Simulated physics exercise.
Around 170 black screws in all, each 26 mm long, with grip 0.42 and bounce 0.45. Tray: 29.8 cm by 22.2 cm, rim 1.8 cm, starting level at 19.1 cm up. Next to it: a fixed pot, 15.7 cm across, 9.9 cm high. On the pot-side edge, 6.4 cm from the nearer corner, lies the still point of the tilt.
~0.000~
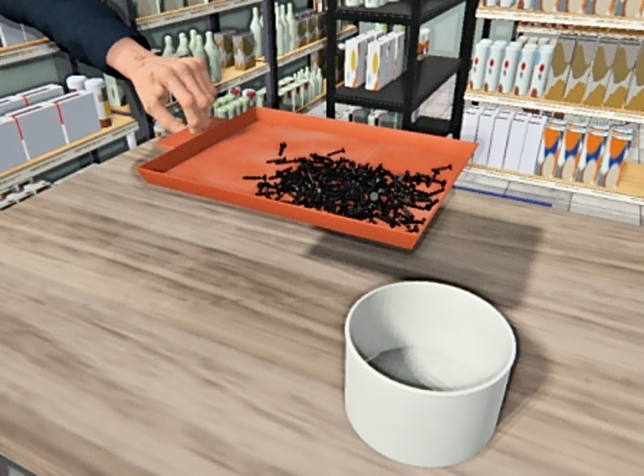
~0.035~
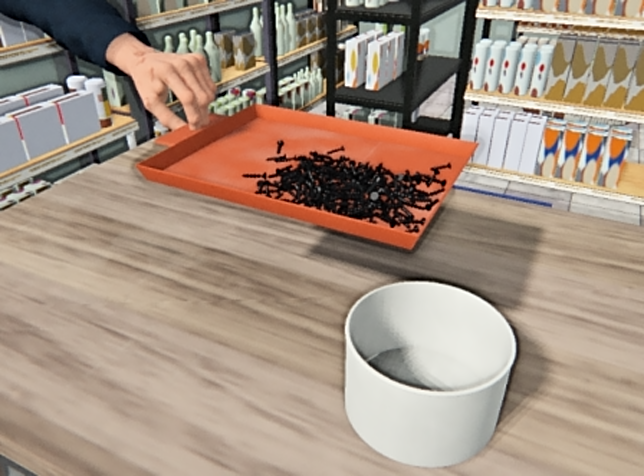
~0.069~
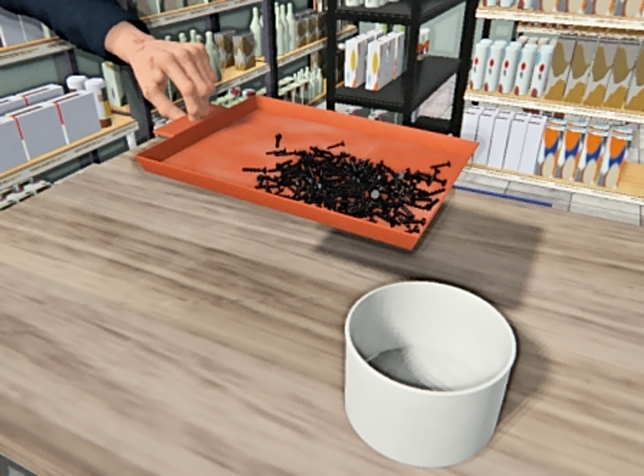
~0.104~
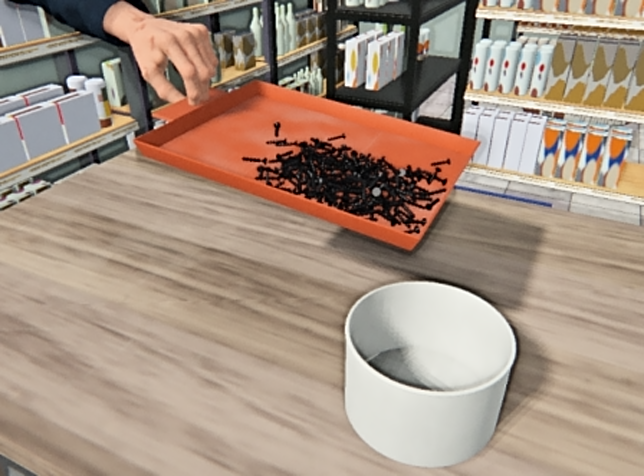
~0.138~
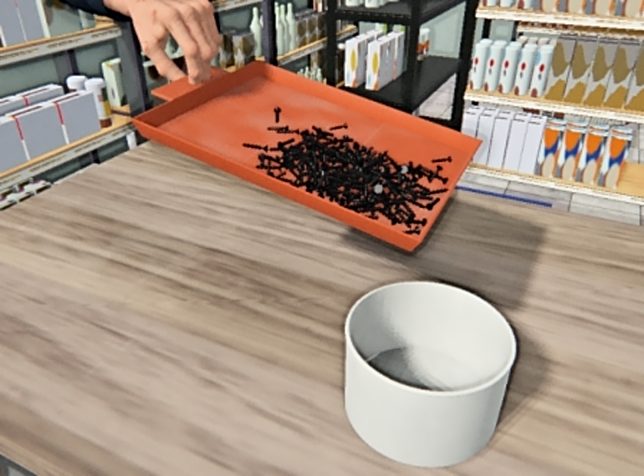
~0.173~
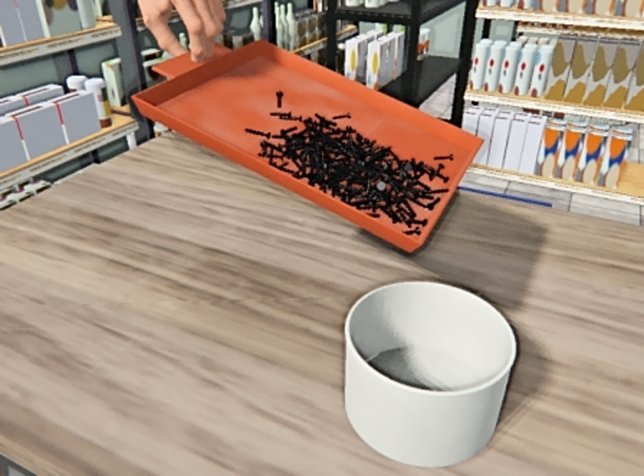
At the start, a hand holds the left end of an orange tray carrying a heap of black screws, level above a wooden table near a white pot. The hand then rises, slowly at first and then faster, tilting the tray down toward the pot while the screws stay heaped near its lower end.
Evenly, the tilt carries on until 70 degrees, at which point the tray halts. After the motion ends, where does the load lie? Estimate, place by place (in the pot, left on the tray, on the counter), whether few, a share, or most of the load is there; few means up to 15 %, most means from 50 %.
My estimate: Pot: Most, left on the tray: Few, counter: A share.
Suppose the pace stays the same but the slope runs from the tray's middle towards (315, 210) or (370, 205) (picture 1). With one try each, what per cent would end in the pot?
About 70 and 95 per cent.
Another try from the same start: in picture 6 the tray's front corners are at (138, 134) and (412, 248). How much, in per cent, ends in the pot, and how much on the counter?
That works out as pot 90 and counter 10.
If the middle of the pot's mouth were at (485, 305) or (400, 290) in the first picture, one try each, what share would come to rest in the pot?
In order, about 75 and about 15 per cent.
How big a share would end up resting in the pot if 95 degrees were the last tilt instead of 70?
70 %.
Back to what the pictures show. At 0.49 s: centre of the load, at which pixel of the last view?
Near pixel (423, 184).
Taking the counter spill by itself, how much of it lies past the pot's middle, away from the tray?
I'd put it at close to 100 per cent.
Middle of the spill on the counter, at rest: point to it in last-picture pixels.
About (534, 380).
After 0.37 s, tilt 45 degrees; the tray holds 100 %, the pot 0 %.
Then, at 0.49 s, tilt 62 degrees; the tray holds 100 %, the pot 0 %.
After 0.75 s, tilt 70 degrees; the tray holds 10 %, the pot 50 %.
In the end, at 1.9 s, pot 65 %, tray 5 %, counter 25 %.
